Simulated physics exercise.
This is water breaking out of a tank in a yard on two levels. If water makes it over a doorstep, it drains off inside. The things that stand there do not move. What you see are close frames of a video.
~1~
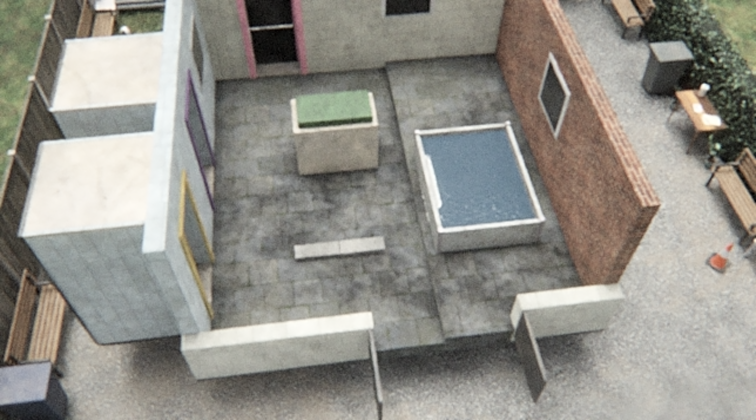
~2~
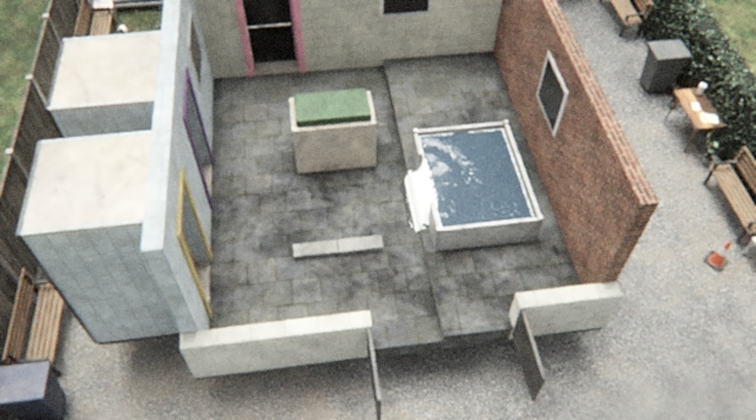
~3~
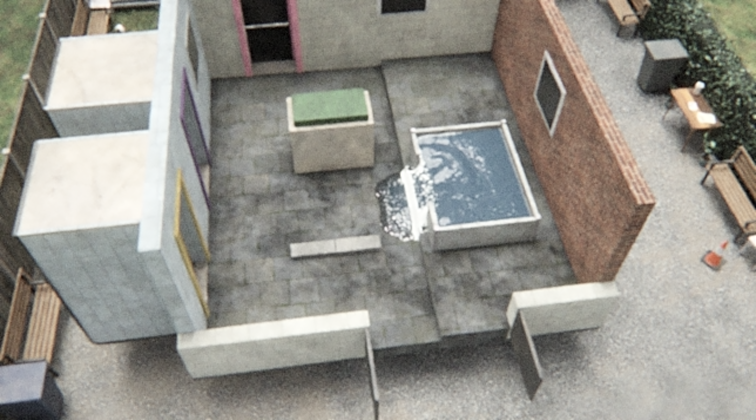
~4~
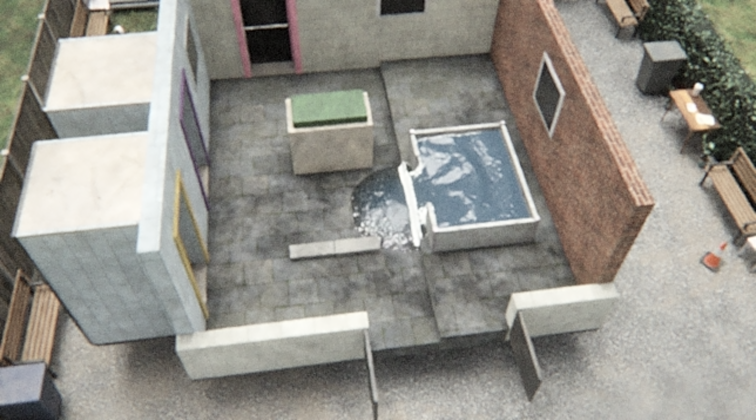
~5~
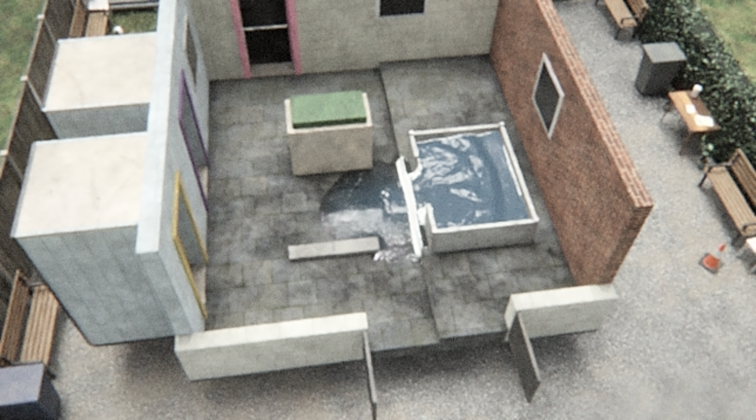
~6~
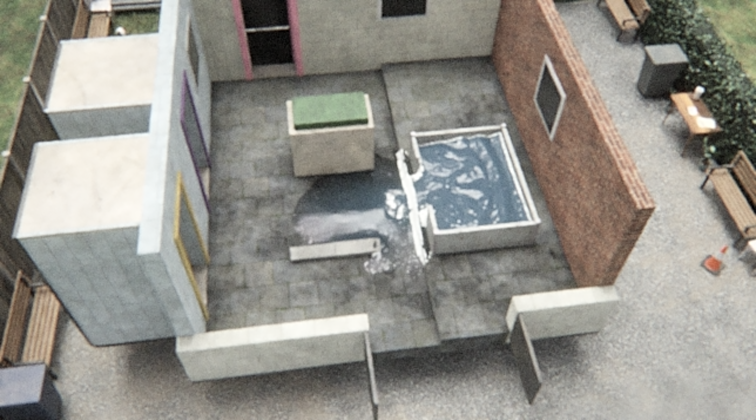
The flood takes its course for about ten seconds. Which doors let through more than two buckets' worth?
Yellow door: Over two pails; purple door: Over two pails; pink door: Two pails at most.
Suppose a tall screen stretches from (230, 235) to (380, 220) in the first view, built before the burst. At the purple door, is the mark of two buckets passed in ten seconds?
As for that door, the purple one overshoots.
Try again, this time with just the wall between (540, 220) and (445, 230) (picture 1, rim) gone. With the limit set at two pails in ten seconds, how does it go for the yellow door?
I reckon the yellow door remains short of it.
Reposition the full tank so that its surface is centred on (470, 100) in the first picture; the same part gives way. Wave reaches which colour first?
The door in question is the door marked pink.
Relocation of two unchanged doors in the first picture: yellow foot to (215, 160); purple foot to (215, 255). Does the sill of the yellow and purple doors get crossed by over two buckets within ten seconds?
Result, per door: Yellow overshoots the mark; purple overshoots the mark.
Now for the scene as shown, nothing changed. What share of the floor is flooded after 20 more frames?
I'd say close to 35 per cent.
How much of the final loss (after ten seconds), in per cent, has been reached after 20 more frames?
I'd put it at 45 per cent.
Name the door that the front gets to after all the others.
I say the pink one.
A moment on, water covers 25 % of the floor; the yellow door not reached, the purple door not reached, the pink door not reached.
Next, water covers 30 % of the floor; the yellow door under two buckets in, the purple door over two buckets in, the pink door not reached.
Then, water covers 35 % of the floor; the yellow door over two buckets in, the purple door far over two buckets in, the pink door not reached.
Later, water covers 60 % of the floor; the yellow door over two buckets in, the purple door far over two buckets in, the pink door wet at the sill, nothing in.
In the end, water covers 65 % of the floor; the yellow door over two buckets in, the purple door far over two buckets in, the pink door wet at the sill, nothing in.
